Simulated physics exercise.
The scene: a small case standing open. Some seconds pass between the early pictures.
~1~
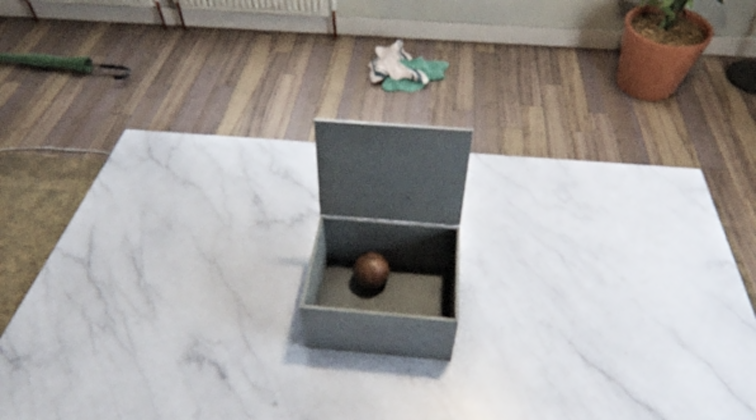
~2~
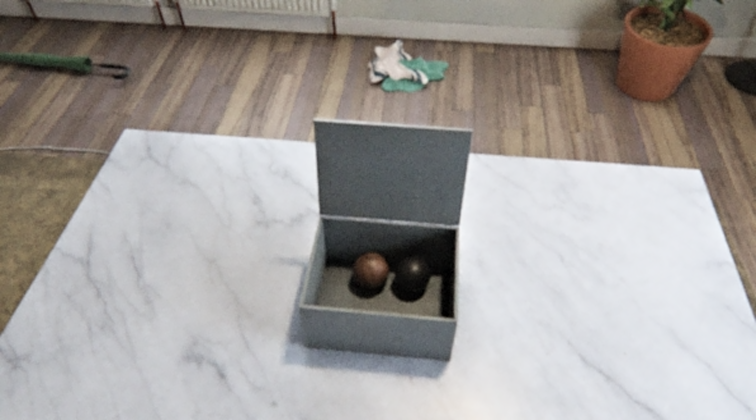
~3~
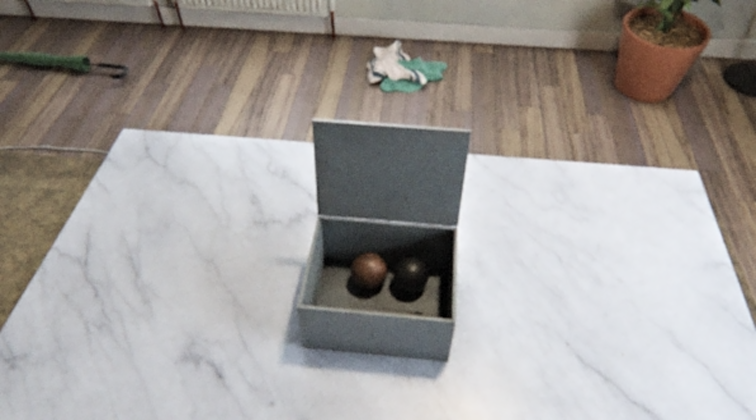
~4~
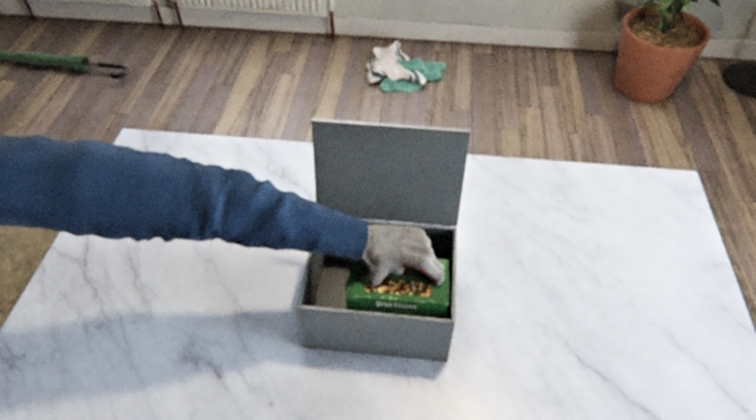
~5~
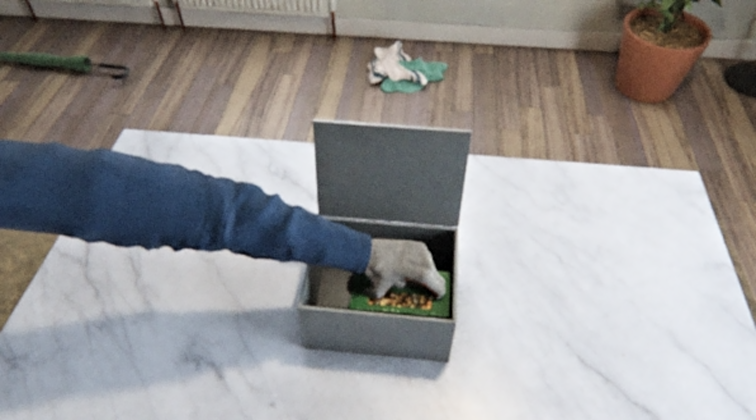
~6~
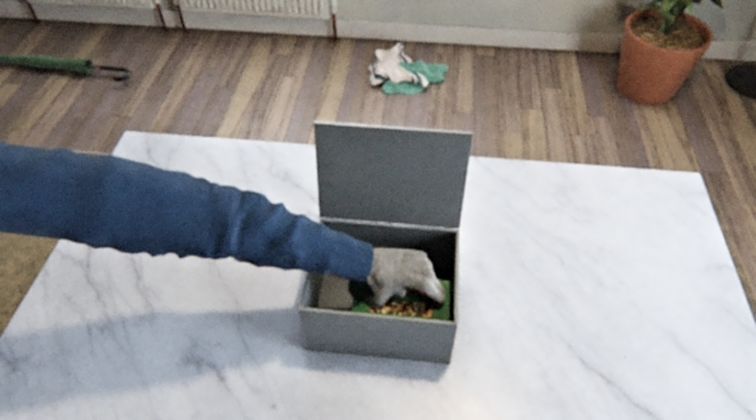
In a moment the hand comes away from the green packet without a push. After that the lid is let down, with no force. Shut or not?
As it turns out, it shuts flat.
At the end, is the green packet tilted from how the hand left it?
The green packet ends up tilted.
Then, 0.60 s after the last picture, green packet tipped 41° from how it was near (402, 307); grey shaker rolled a little.
Then, 1.50 s after the last picture, lid 66° above the rim; green packet tipped 38° from how it was near (402, 308); grey shaker rolled about its own width.
Then, 1.70 s after the last picture, lid 46° above the rim; green packet tipped 38° from how it was near (402, 308); grey shaker rolled about its own width.
Then, 2.00 s after the last picture, lid 5° above the rim; green packet tipped 38° from how it was near (402, 308); grey shaker rolled about its own width.
At rest, lid shut; tipped over in the box, green packet; the other 3 in place. Seen from the same camera at the end, green packet near (402, 308).
